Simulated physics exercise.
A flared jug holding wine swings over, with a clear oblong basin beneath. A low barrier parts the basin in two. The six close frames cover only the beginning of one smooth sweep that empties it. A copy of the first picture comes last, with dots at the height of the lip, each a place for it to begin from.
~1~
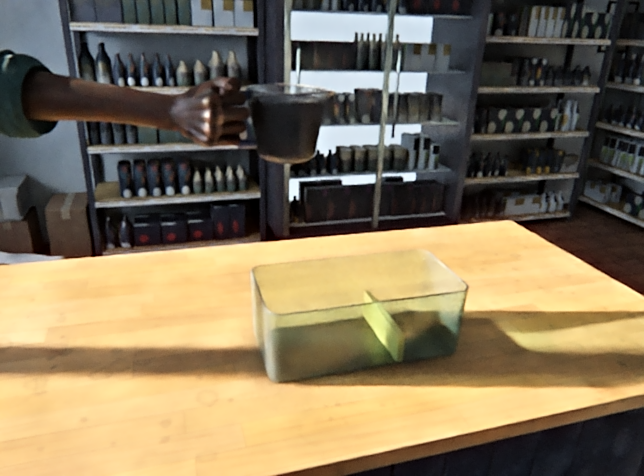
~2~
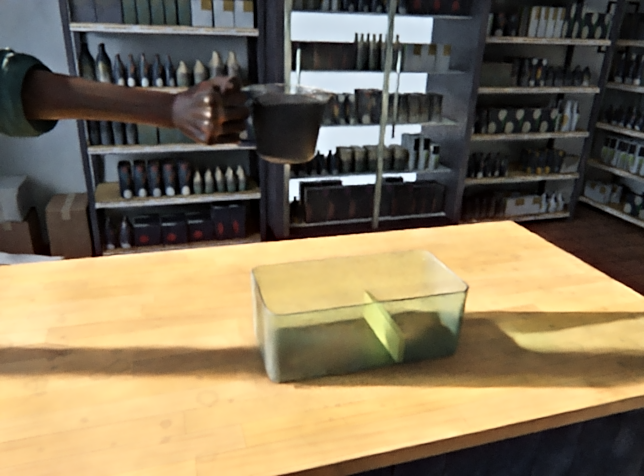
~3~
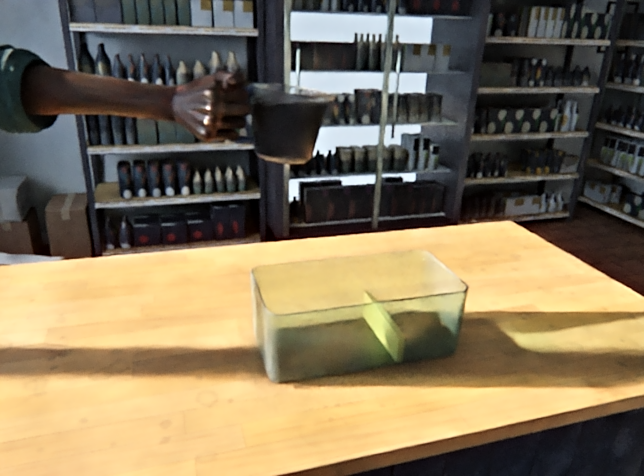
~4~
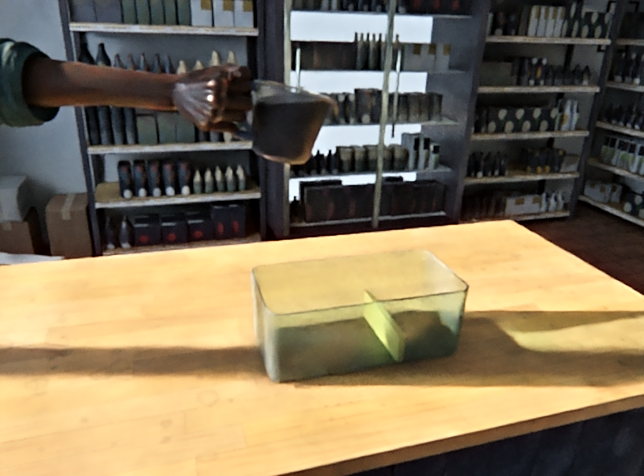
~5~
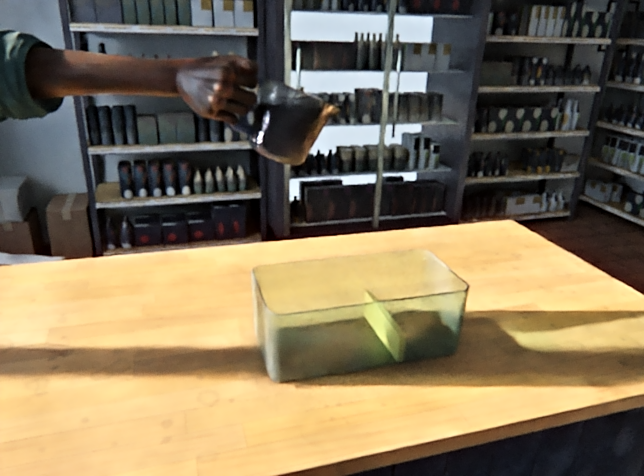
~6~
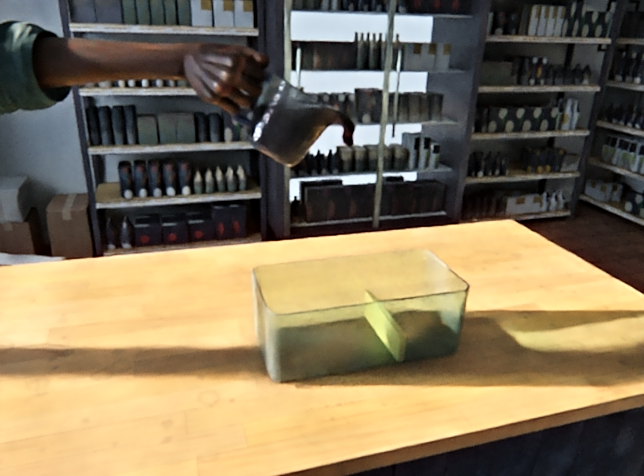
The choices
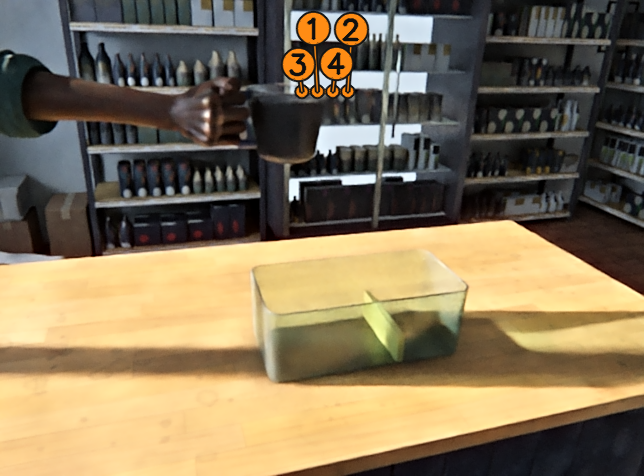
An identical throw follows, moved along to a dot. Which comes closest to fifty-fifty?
I would pick dot 2.
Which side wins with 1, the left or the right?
The left side.
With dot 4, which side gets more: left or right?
More ends on the left.
In orange, 1 at (317, 91); 2 at (347, 91); 3 at (301, 91); 4 at (332, 91).
For dot 1, about 89 % ends left of the wall and 6 % right of it; 5 % is lost outside.
For dot 2, about 47 % ends left of the wall and 50 % right of it; 3 % is lost outside.
For dot 3, about 91 % ends left of the wall and 5 % right of it; 4 % is lost outside.
For dot 4, about 82 % ends left of the wall and 14 % right of it; 4 % is lost outside.
